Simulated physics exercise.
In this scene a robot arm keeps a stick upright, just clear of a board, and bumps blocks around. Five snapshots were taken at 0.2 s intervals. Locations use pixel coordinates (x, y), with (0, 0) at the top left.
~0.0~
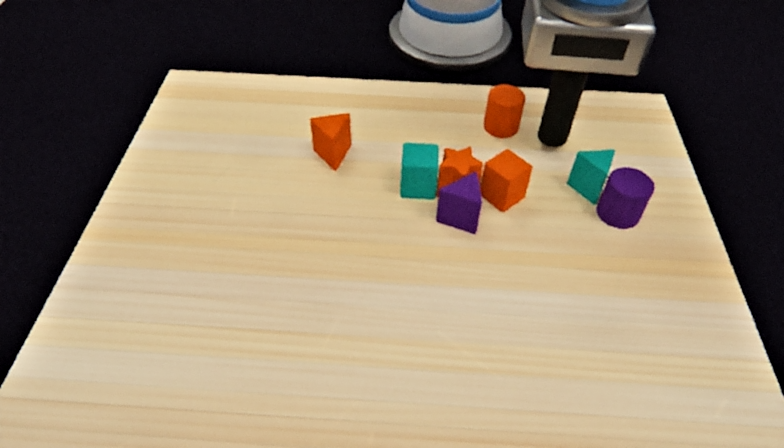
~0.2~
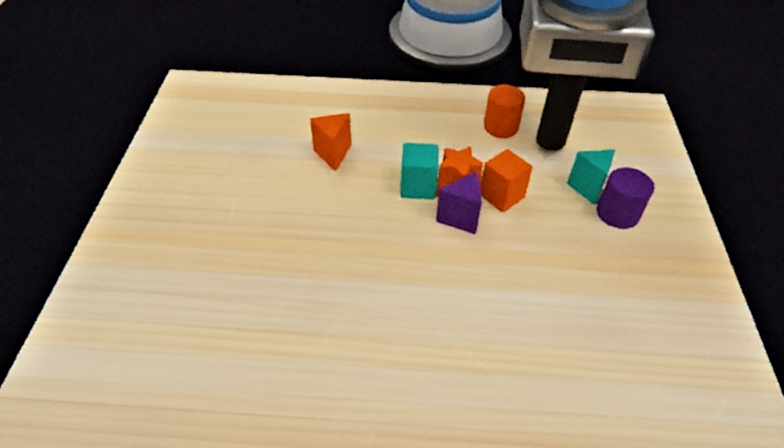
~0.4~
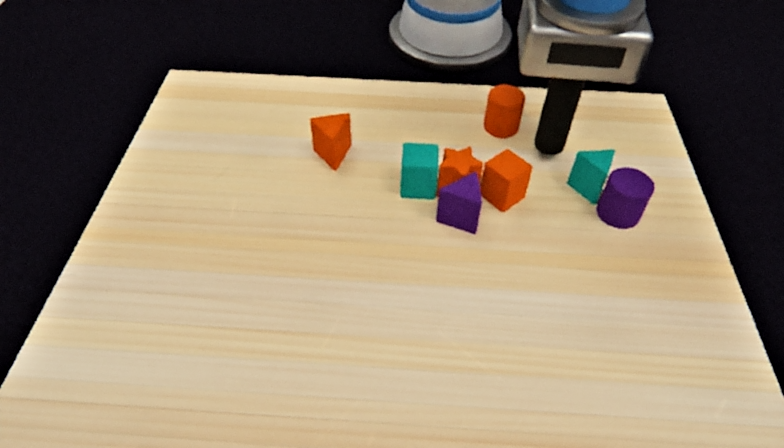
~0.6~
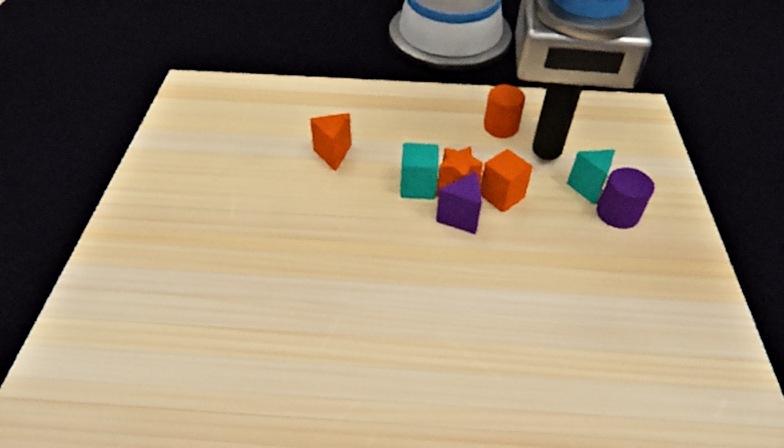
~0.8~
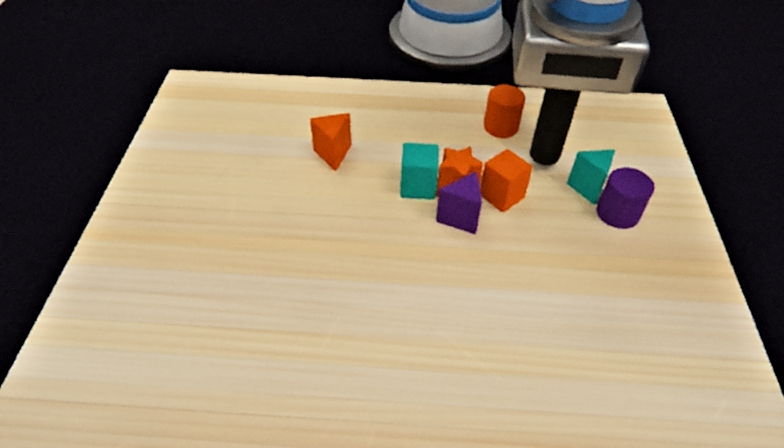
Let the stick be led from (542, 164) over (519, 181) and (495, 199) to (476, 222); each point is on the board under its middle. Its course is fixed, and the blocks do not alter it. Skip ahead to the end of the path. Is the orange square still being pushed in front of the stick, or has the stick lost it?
That block remains ahead.
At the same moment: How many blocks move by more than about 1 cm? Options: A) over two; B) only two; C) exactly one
That would be B.
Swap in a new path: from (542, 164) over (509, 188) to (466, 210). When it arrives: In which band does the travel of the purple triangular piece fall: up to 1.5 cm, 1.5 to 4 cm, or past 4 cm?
The distance will be above 4 cm.
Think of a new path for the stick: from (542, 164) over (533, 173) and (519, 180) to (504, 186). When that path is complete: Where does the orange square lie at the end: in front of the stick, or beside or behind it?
My guess is it keeps its place ahead of the stick.
The first path, step by step. One third of the way, stick at (520, 174); orange square at (506, 166).
Two thirds of the way, stick at (496, 192); purple triangular piece at (451, 198), turned 35° anticlockwise; orange square at (481, 186).
At the end, stick at (477, 215); orange star block not moved; purple triangular piece at (422, 215), turned 30° anticlockwise; orange square at (456, 208).
